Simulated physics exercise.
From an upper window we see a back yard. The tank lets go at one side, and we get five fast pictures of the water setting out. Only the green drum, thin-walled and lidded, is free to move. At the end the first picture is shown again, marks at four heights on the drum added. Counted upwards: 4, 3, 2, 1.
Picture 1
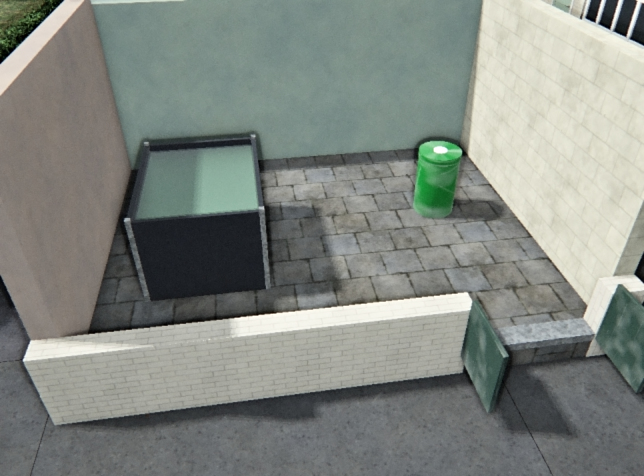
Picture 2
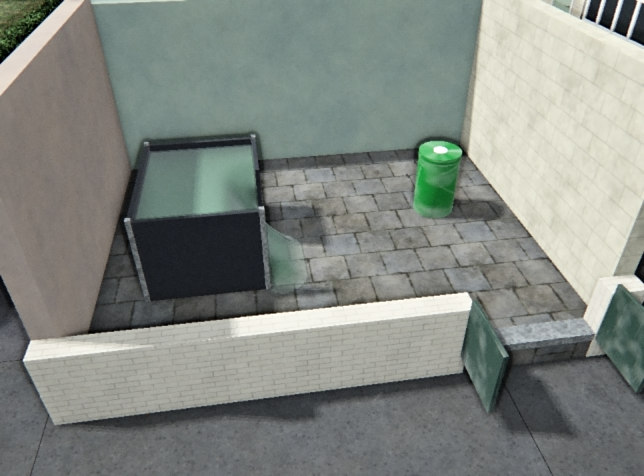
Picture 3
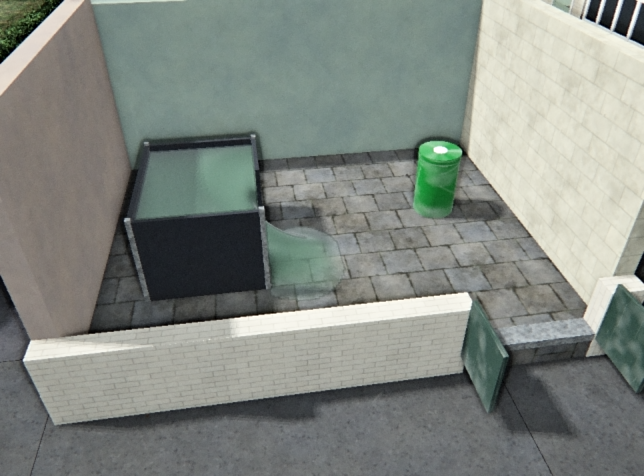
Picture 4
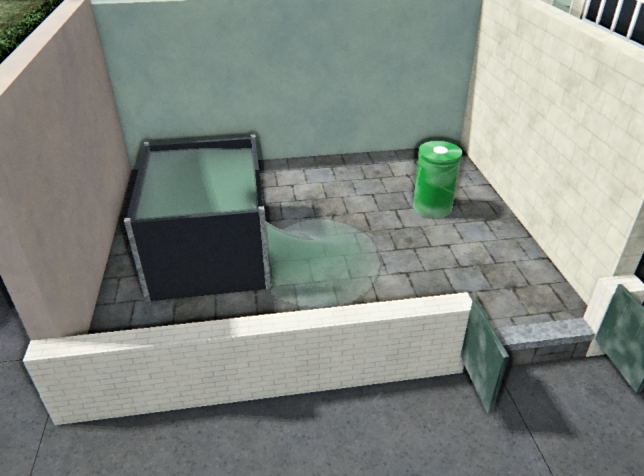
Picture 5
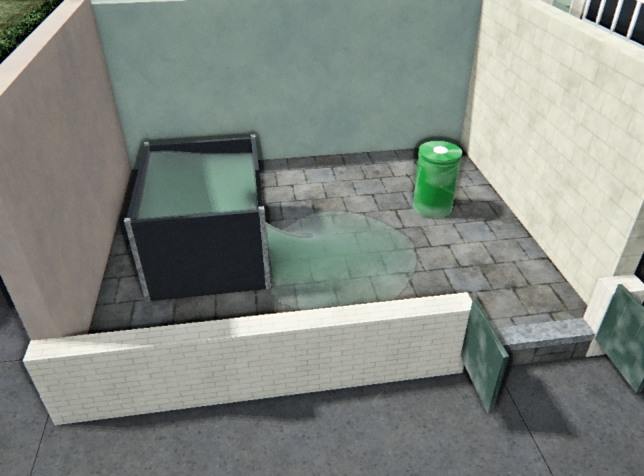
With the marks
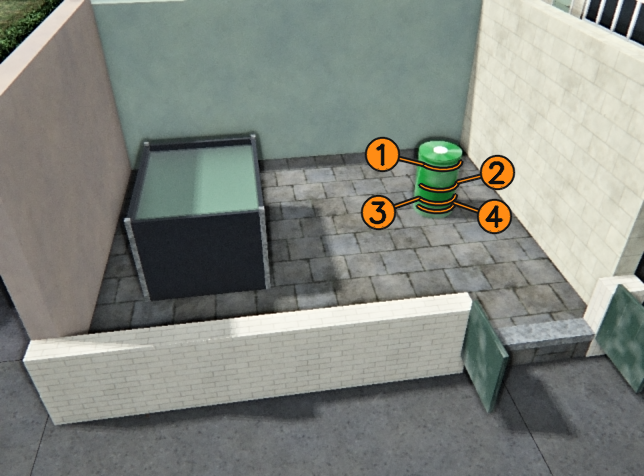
The video shows a walled yard with a dark tank on the left and a green drum standing still on the right, as water pours from the tank's right side and spreads across the paving towards the drum.
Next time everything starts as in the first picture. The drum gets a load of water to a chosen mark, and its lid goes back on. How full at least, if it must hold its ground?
Go for 2.
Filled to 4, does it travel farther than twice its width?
Yes, it does.
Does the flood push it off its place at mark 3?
Yes, it does.
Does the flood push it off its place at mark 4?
Yes.
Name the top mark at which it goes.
That is mark 3.
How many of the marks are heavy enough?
Two of them.
In orange, 1 at (446, 169); 2 at (443, 190); 3 at (441, 203); 4 at (440, 211); from the bottom up 4, 3, 2, 1.
Choosing 1, it does not move.
Choosing 2, it does not move.
Choosing 3, it is pushed about half its own width away.
Choosing 4, it is pushed about 4 times its own width away.
